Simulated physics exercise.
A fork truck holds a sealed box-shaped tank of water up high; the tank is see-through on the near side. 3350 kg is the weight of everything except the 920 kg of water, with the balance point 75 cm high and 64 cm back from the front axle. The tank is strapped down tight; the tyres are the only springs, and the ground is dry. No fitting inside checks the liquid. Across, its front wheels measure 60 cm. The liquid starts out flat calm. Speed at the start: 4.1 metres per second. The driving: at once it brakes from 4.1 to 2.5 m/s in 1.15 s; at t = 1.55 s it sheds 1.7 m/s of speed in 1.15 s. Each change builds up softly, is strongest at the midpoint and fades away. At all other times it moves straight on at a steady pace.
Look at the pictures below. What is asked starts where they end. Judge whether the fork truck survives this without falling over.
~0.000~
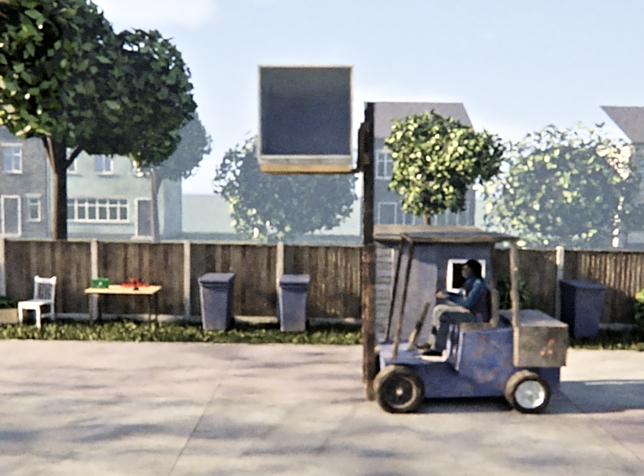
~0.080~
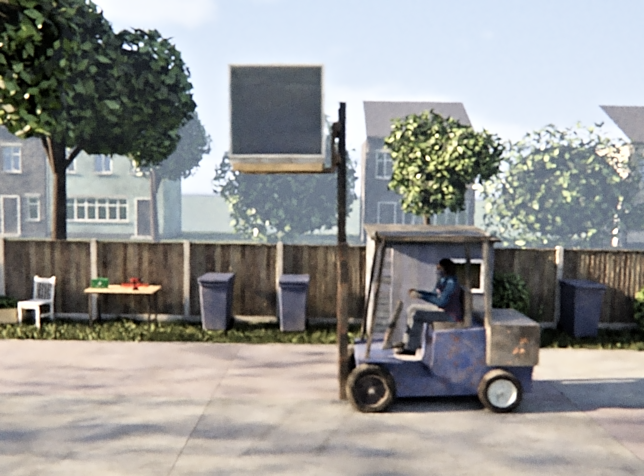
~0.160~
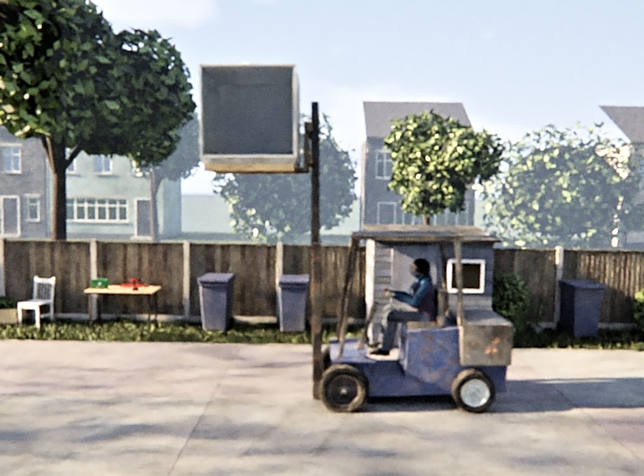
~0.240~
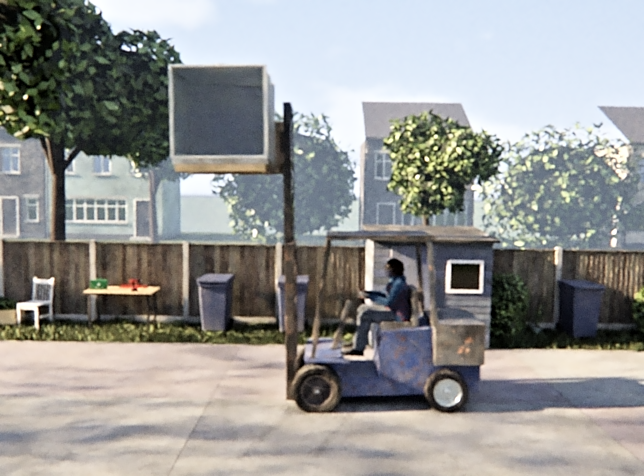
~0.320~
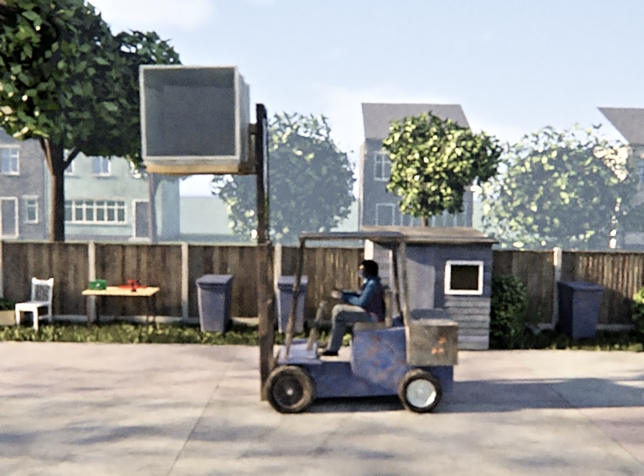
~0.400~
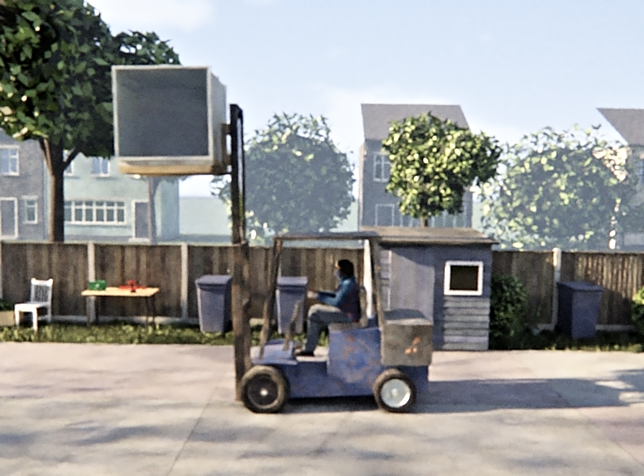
Goes down.
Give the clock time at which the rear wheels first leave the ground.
Near 0.60 seconds.
Then, 0.60 s in, the lean is 1° nose down, the rear 2 cm in the air; the liquid stands 88 cm on the front, 67 cm on the back.
Then, 1.10 s in, the lean is 5° nose down, the rear 13 cm in the air; the liquid stands 83 cm on the front, 72 cm on the back.
Then, 1.75 s in, the lean is 8° nose down, the rear 21 cm in the air; the liquid stands 88 cm on the front, 66 cm on the back.
Then, 3.05 s in, it has passed 50° nose down and is going over.
